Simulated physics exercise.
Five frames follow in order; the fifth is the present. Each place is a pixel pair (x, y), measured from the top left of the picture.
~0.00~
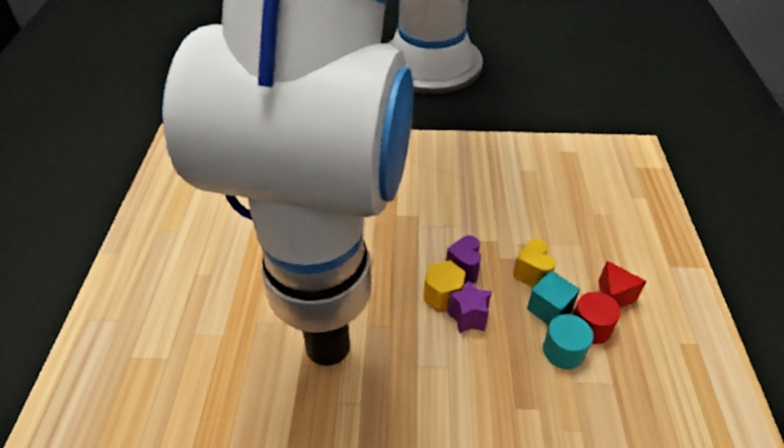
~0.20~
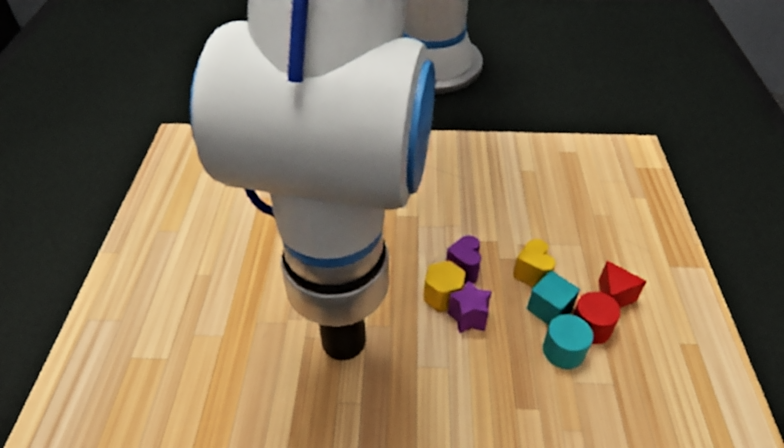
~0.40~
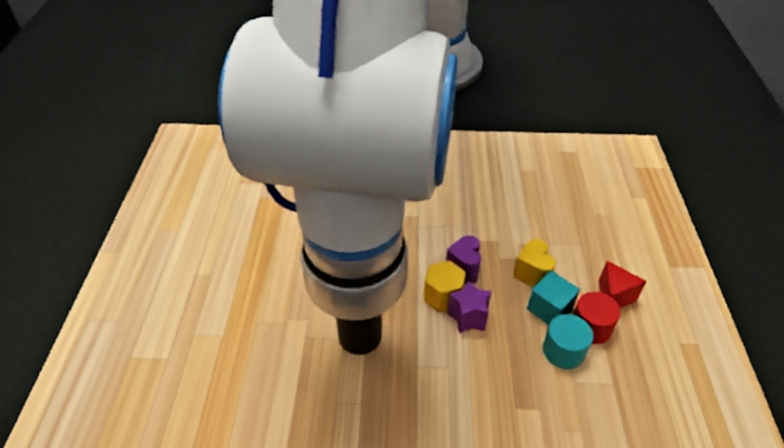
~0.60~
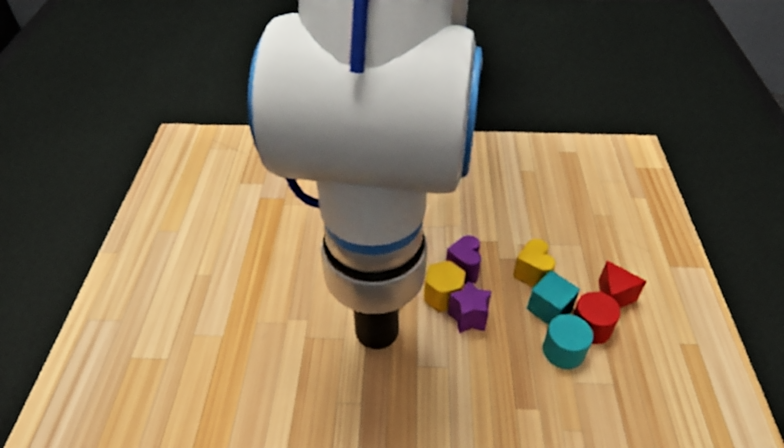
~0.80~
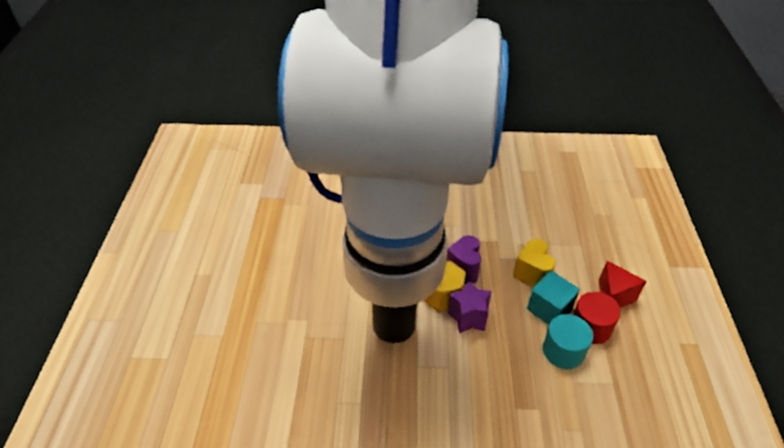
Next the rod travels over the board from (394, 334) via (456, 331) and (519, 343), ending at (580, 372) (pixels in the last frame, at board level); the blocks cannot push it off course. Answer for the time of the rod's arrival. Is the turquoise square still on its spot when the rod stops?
The answer is yes.
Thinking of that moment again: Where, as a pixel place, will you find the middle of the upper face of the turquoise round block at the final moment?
I'd guess (633, 349).
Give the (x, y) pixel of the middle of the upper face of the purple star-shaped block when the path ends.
Its top middle: (512, 289).
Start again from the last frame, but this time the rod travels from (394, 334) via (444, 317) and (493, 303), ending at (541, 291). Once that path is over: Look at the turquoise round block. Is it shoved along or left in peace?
The block stays on its spot.
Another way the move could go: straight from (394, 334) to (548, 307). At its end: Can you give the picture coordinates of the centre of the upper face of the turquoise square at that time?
Its top middle will sit at (604, 272).
The first path, step by step. One third of the way, rod at (458, 321); purple star-shaped block at (489, 294).
Two thirds of the way, rod at (522, 334); purple star-shaped block at (512, 289), turned 60° anticlockwise.
At the end, rod at (584, 363); purple star-shaped block at (512, 289), turned 60° anticlockwise; turquoise square in place; turquoise round block at (633, 349); red round block at (604, 307).
